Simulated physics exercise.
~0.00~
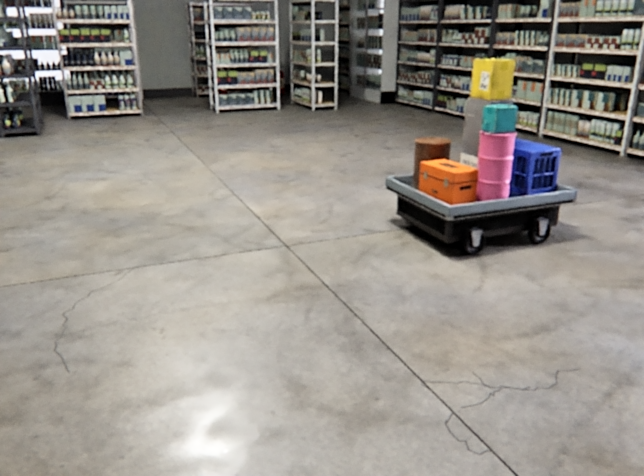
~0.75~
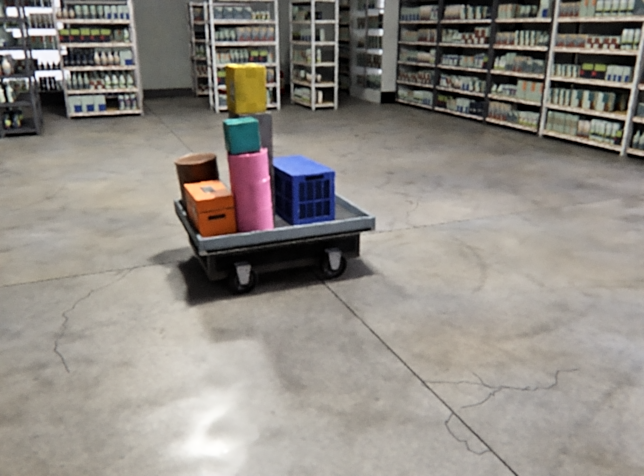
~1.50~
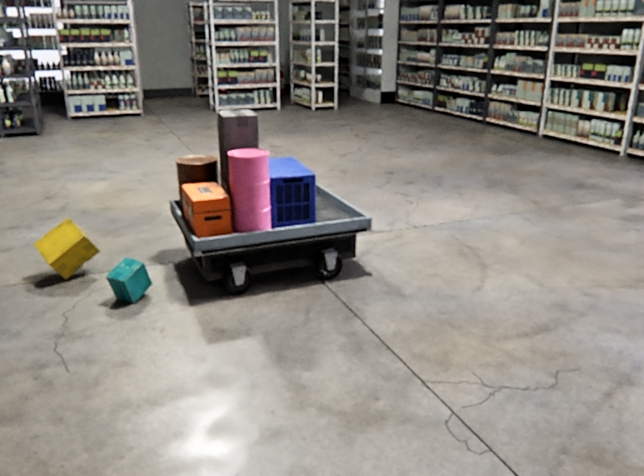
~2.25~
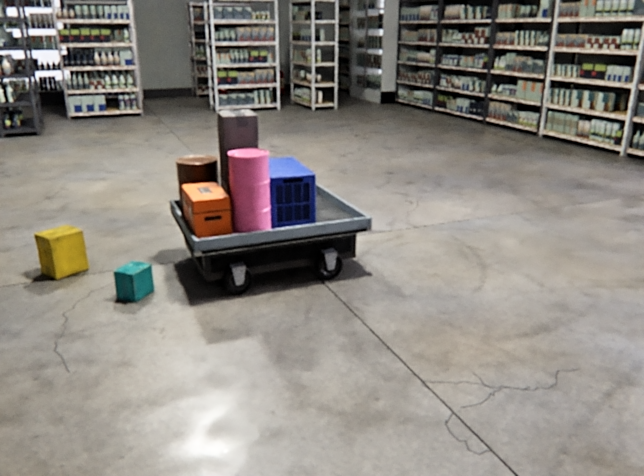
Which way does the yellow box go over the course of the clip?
The yellow box moves to the left, first riding on the cart and then coming off it to land on the floor on the left side.
